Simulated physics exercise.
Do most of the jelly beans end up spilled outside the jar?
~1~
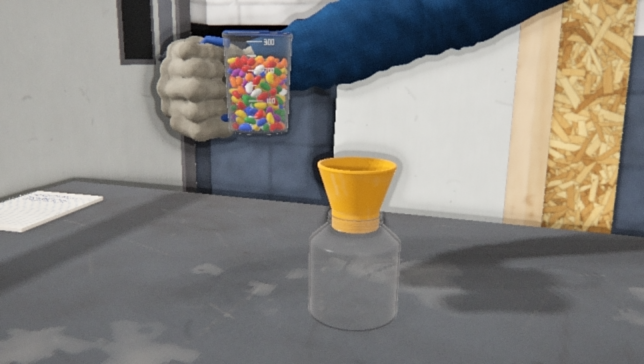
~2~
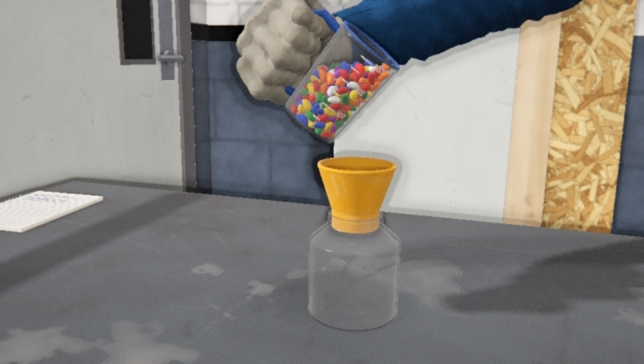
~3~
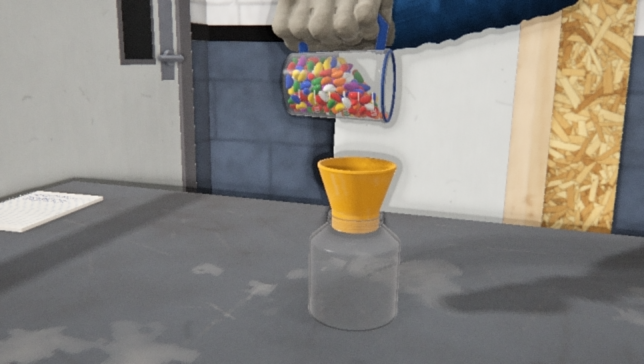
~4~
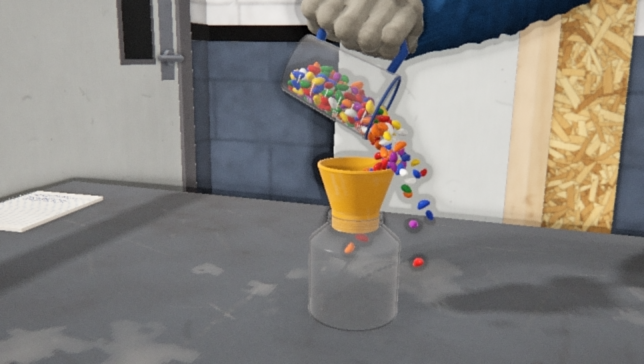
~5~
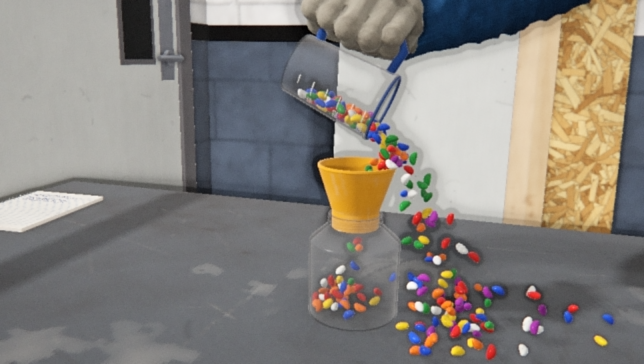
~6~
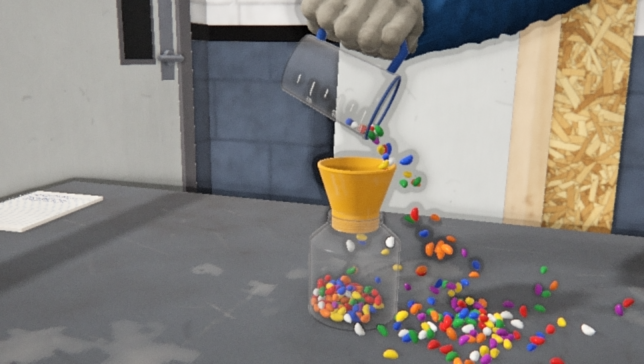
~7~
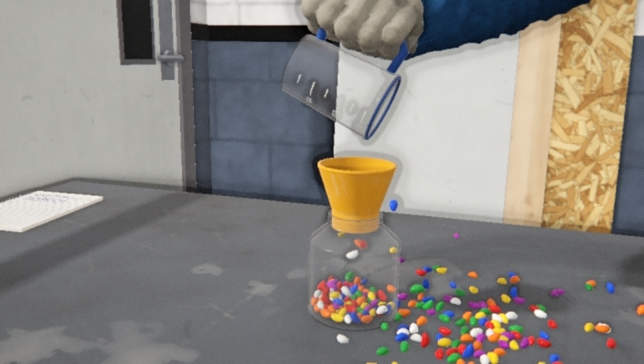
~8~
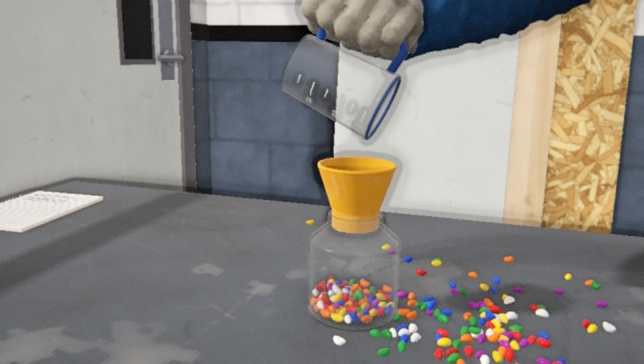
Yes, most of the jelly beans end up scattered outside the jar, while some land inside it and the cup is left empty.
